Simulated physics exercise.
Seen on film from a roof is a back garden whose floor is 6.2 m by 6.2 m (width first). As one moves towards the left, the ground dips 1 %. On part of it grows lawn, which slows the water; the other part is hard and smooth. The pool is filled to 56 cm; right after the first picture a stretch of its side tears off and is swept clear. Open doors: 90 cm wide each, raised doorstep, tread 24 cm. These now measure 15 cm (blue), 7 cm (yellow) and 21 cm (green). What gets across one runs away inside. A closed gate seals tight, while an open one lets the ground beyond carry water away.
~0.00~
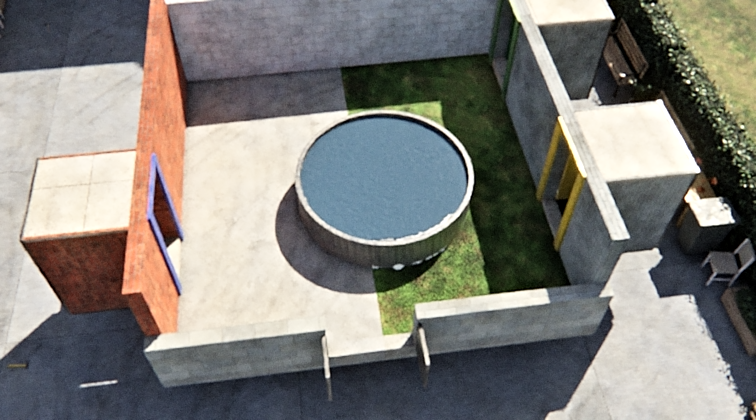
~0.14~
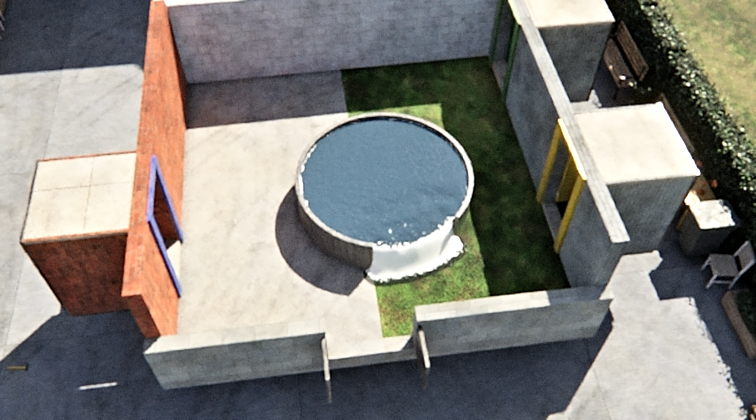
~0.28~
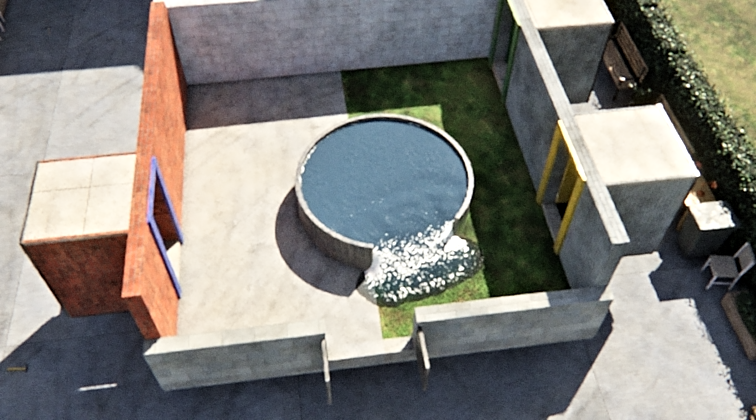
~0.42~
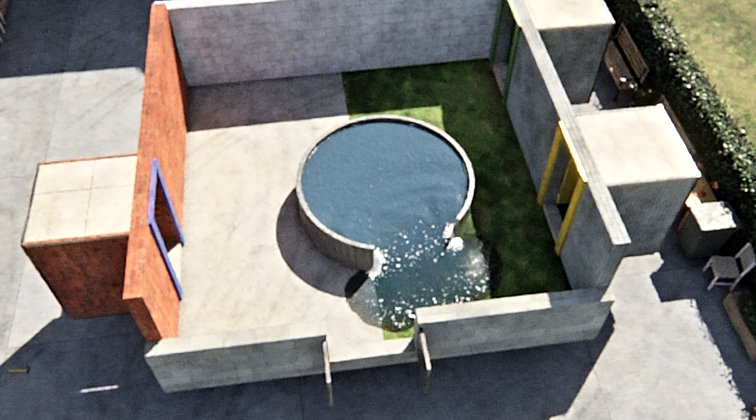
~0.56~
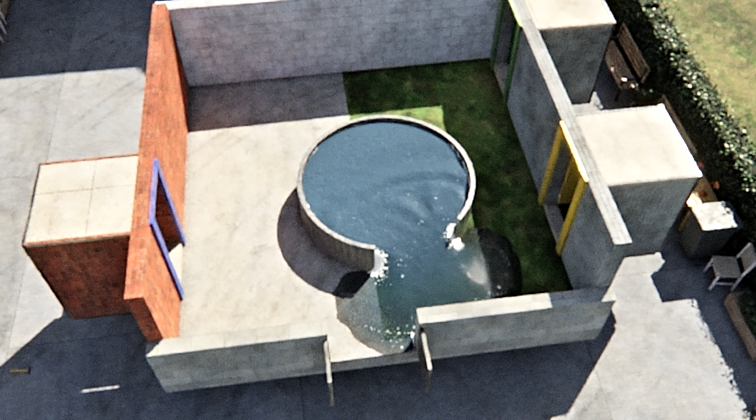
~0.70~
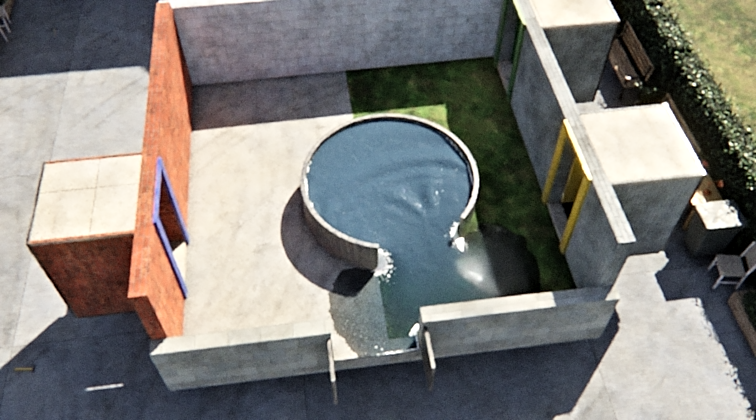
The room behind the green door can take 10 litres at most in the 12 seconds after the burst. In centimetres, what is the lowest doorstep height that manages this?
6.5 cm.
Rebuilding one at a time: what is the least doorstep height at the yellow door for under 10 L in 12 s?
Yellow: 13.0 cm.
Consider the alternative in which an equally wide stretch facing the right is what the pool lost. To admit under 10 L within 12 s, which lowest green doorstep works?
Then 12.0 cm.
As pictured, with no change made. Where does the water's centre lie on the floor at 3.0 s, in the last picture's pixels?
The water's centre is at about (423, 233).
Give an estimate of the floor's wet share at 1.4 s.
Wet share: Near 20 %.
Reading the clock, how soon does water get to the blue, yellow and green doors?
Blue at 3.8 s, yellow at 2.0 s, green at 4.5 s.
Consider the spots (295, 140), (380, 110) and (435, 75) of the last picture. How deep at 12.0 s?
Roughly 5, 6 and 7 cm, in turn.
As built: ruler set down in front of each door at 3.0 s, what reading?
Lab note, cm: Blue 0; yellow 14; green 0.
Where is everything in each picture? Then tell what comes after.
The first picture shows the pool at (384, 176) is whole and still, 56 cm deep; the green door at (505, 40) is dry.
In the second picture, the front is at (447, 263), 0.3 m from the gap at (418, 254); 0.3 m2 of floor is wet, 56 cm left at the back.
In the third picture, the gap is at (418, 257), the front 0.7 m out at (391, 303); the back of the pool holds 56 cm.
In the fourth picture, the gap is at (419, 259), the front 1.1 m out at a hidden place; the back of the pool holds 56 cm.
In the fifth picture, the gap is at (420, 259), the front 1.5 m out at a hidden place; the back of the pool holds 56 cm.
In the sixth picture, the front is at a hidden place, 1.8 m from the gap at (424, 257); 4.5 m2 of floor is wet, 56 cm left at the back; the green door at (510, 43), 4.7 m from the gap, is still 3.7 m from the nearest water.
After 1.4 s water covers 20 % of the floor, deepest (39 cm) near (431, 323); it has not reached the green door.
After 3.0 s water covers 30 % of the floor, deepest (36 cm) near (559, 317); it has not reached the green door.
After 12.0 s water covers 100 % of the floor, deepest (12 cm) near (190, 167); 6 cm at the green door, 0 litres in over its 21 cm doorstep.
At the green door as built, the water arrived by 4.8 s and peaked near 9 cm at 8.2 s.
Run again over the same 12 s with other heights there, 19 litres in over 5.5 cm, 4 litres over 7.5 cm. The limit of 10 litres is kept from about 6.5 cm up.
